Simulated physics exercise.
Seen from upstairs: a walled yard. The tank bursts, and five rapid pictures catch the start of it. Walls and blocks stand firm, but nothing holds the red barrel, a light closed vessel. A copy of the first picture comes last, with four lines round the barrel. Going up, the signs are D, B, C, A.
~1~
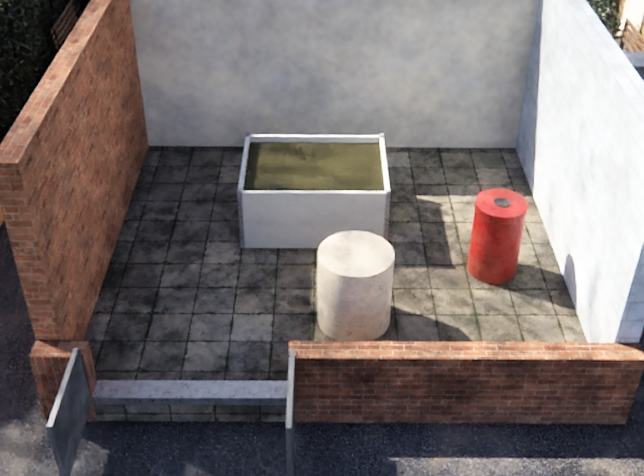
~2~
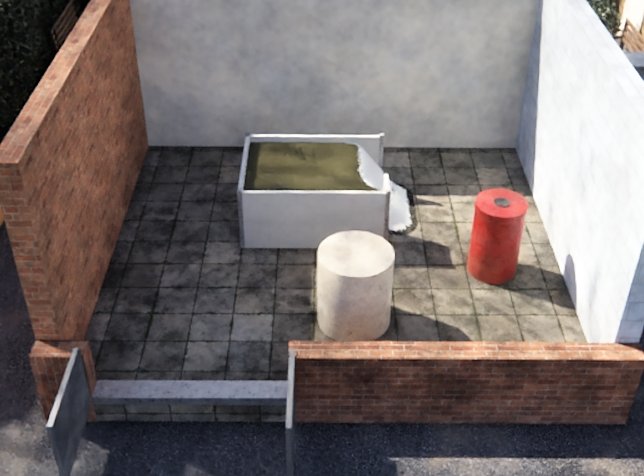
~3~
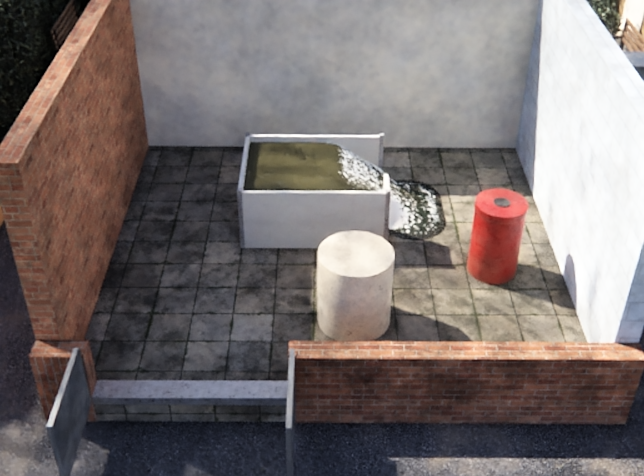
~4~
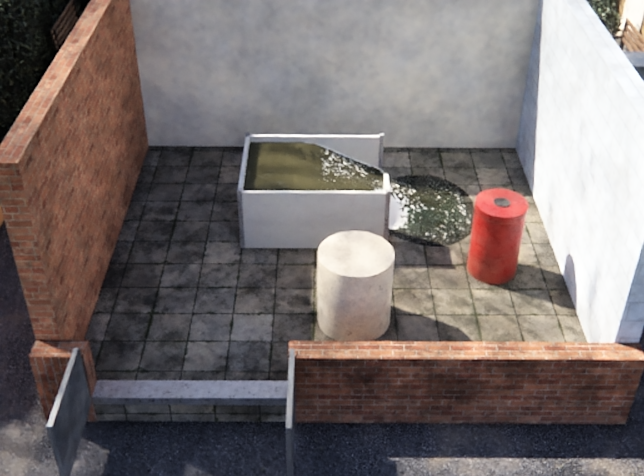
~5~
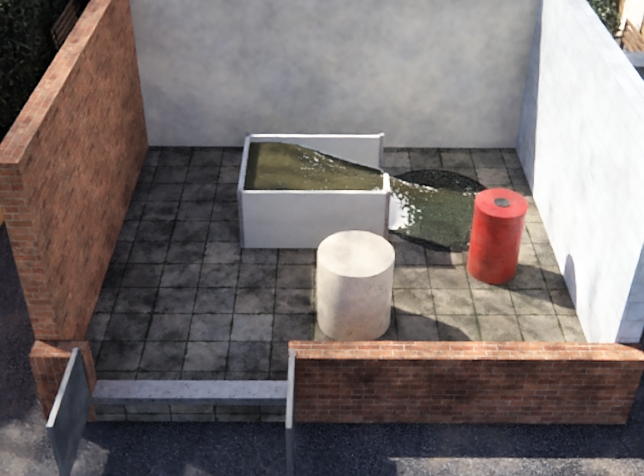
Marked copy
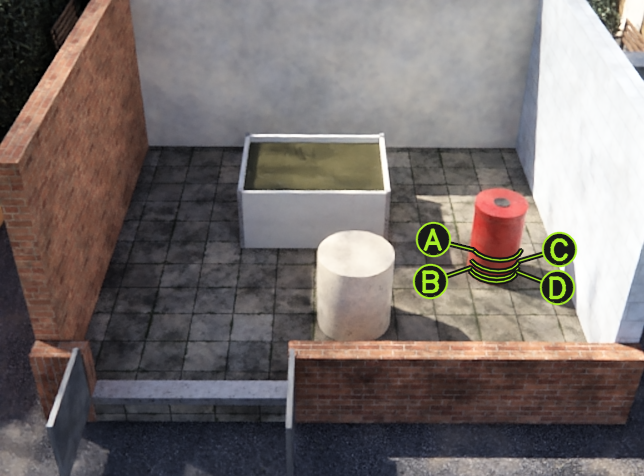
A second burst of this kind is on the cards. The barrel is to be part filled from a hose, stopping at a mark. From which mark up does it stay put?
C will do.
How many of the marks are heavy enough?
Two of them.
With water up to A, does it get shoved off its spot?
No, not at all.
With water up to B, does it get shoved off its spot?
Yes.
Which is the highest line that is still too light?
It is B.
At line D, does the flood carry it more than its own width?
Yes, clearly.
In lime, A at (500, 260); B at (497, 278); C at (498, 271); D at (496, 282); from the bottom up D, B, C, A.
Choosing A, it does not move.
Choosing B, it is pushed about half its own width away.
Choosing C, it does not move.
Choosing D, it is pushed about twice its own width away.
